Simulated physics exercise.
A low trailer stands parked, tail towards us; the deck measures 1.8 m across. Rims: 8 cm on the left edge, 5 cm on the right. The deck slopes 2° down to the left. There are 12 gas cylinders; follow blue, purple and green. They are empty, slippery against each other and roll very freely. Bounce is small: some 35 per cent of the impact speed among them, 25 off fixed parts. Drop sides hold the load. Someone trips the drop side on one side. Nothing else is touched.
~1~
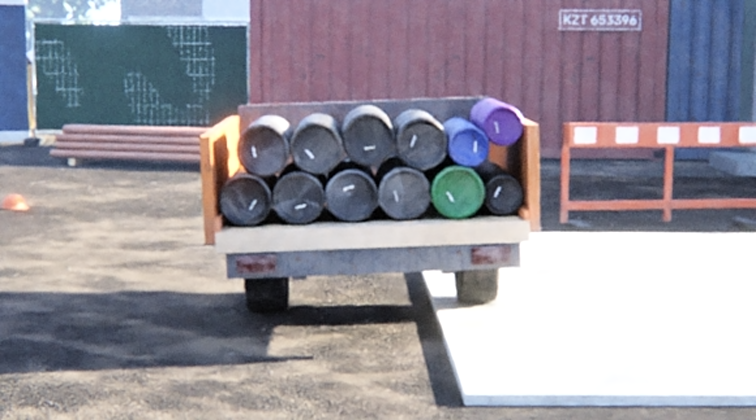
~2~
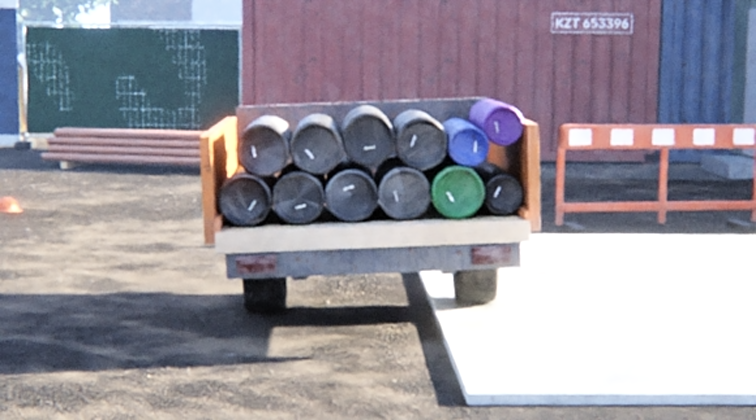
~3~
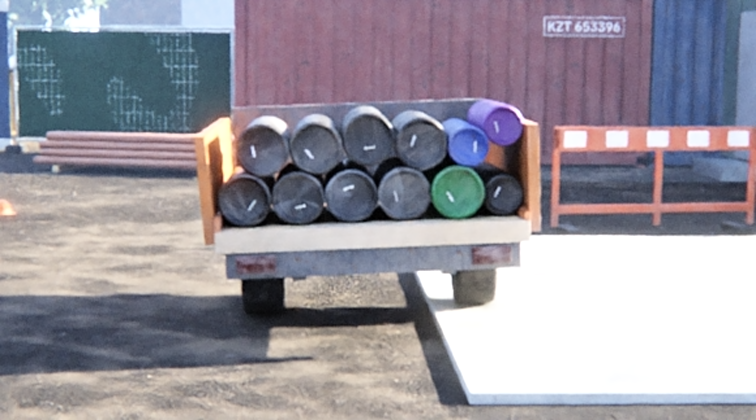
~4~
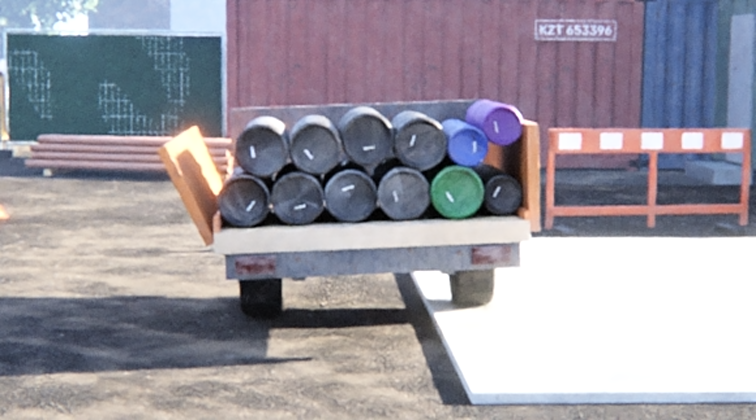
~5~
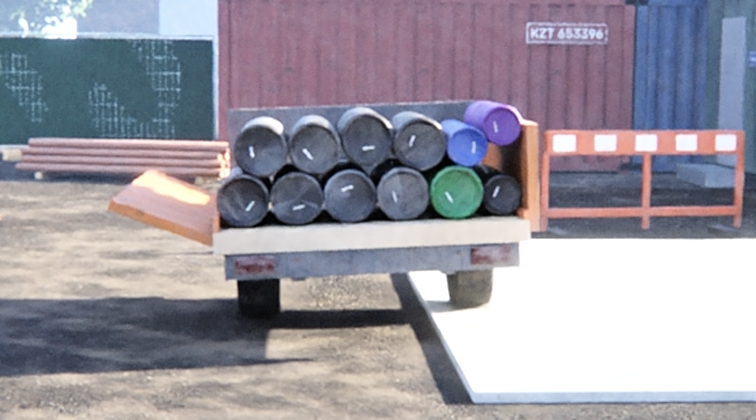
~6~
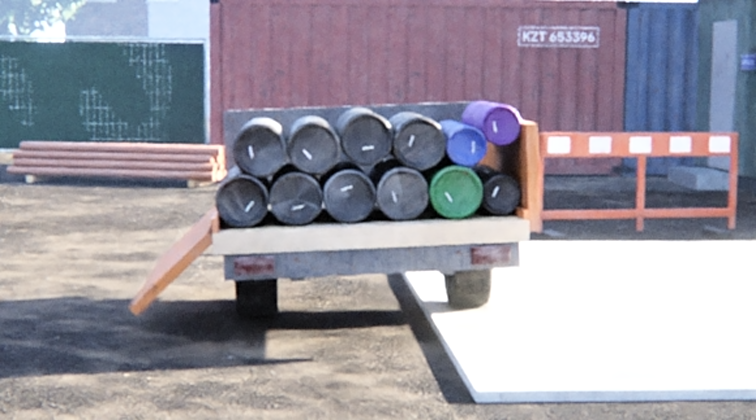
In a yard in front of a red shipping container, a parked trailer stands tail towards the viewer, stacked with dark cylinders plus a blue, a purple and a green one, between upright orange side boards. The left board then swings outward and down until it slants below the deck, while the cylinders stay in place.
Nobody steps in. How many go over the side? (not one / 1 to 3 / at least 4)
Out of 12: Not one.
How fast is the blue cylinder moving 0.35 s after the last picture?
About 0.0 m/s.
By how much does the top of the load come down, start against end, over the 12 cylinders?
Some 0 cm lower.
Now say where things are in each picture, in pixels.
In the first picture, blue at (469, 147), purple at (504, 126), green at (458, 193); sides still shut; the deck slopes 2° down to the left; 7 of the 12 make up the bottom layer.
In the second picture, blue at (469, 147), purple at (504, 126), green at (458, 192); both sides upright.
In the third picture, blue at (469, 147), purple at (504, 126), green at (458, 192); both sides upright.
In the fourth picture, blue at (468, 147), purple at (504, 126), green at (457, 193); left board out by 25°, tip at (165, 154).
In the fifth picture, blue at (468, 147), purple at (503, 126), green at (457, 193); left board out by 65°, tip at (116, 206).
In the sixth picture, blue at (467, 147), purple at (503, 126), green at (456, 193); left board out by 130°, tip at (138, 307).
Then, 0.4 s after the last picture, blue is up on others, 30 cm from the right edge; purple is up on others, 10 cm from the right edge; green is on the deck, 40 cm from the right edge; 0 of 12 are off.
At rest (0.8 s after the last picture), blue is up on others, 30 cm from the right edge; purple is up on others, 10 cm from the right edge; green is on the deck, 40 cm from the right edge; 0 of 12 are off.
